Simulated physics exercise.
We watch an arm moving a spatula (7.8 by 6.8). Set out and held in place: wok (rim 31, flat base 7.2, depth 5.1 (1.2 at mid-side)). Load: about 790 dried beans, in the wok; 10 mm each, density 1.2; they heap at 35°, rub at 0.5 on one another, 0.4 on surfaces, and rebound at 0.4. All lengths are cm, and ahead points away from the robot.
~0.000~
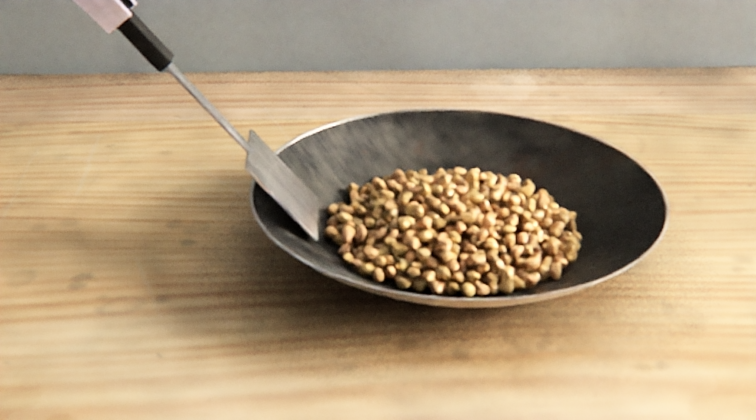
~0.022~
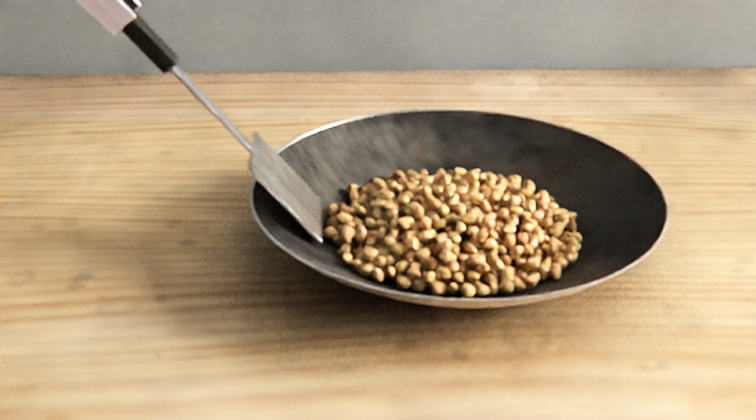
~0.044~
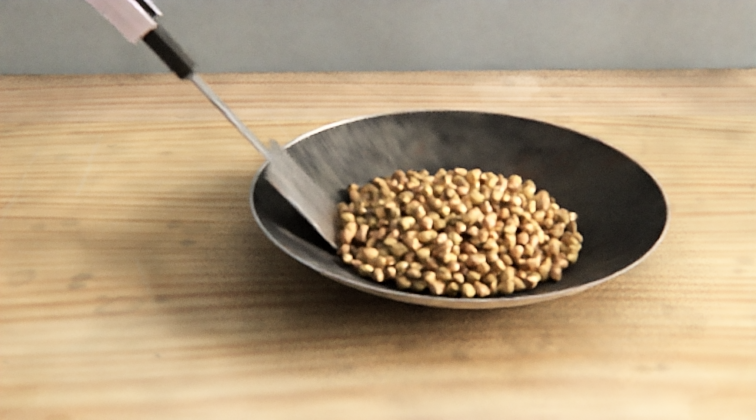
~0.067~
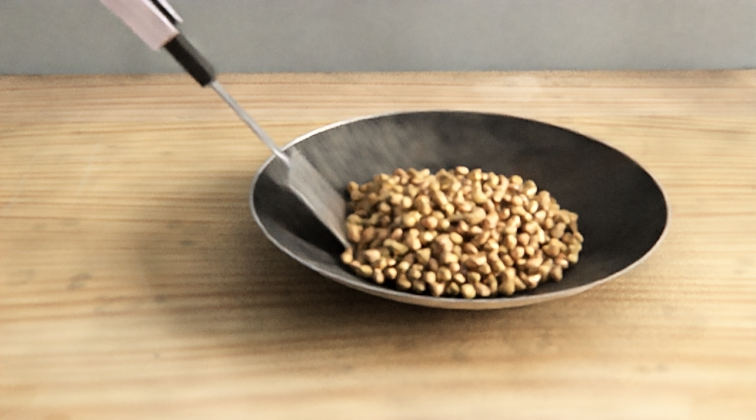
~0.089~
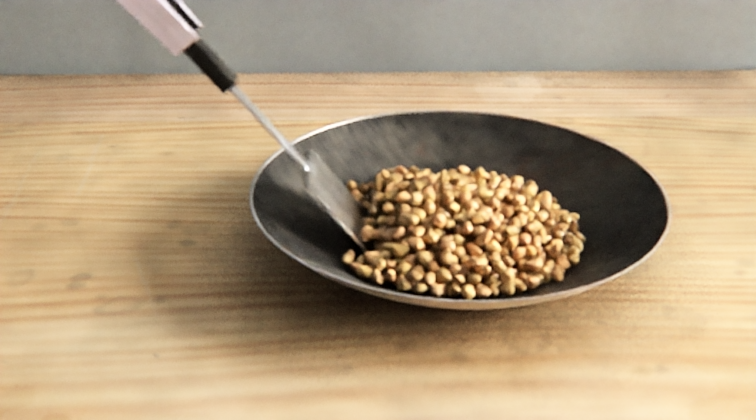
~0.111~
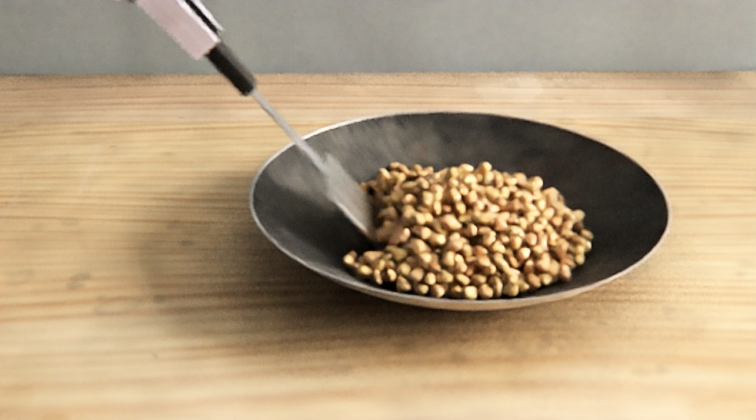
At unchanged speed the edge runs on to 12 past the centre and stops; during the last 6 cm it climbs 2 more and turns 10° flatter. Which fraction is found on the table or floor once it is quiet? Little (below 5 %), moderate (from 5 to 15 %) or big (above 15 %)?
Answer: Big; above 15 % of the dried beans finish on the table or floor.
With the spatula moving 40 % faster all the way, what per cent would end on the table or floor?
It would be near 30 per cent.
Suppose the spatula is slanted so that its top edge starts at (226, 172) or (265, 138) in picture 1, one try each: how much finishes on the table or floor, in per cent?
About 25 and 25 per cent.
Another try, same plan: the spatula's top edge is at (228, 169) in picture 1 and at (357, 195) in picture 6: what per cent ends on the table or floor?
Some 30 per cent.
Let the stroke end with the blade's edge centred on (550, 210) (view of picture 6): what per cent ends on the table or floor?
About 0 per cent.
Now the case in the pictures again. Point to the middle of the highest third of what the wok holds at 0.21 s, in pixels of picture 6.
Near (539, 209).
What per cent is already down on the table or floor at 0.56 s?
Some 25 per cent.
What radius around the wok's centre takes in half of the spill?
About 24 cm.
After 0.21 s, sloping 51°, highest piece 5 above the table; 794 in the wok.
After 0.31 s, sloping 48°, highest piece 7 above the table; 794 in the wok.
After 0.56 s, sloping 41°, highest piece 5 above the table; 586 in the wok, 208 on the table or floor.
After 1.61 s, sloping 41°, highest piece 5 above the table; 586 in the wok, 208 on the table or floor.
At rest, 586 in the wok, 208 on the table or floor. That is 26 % on the table or floor.
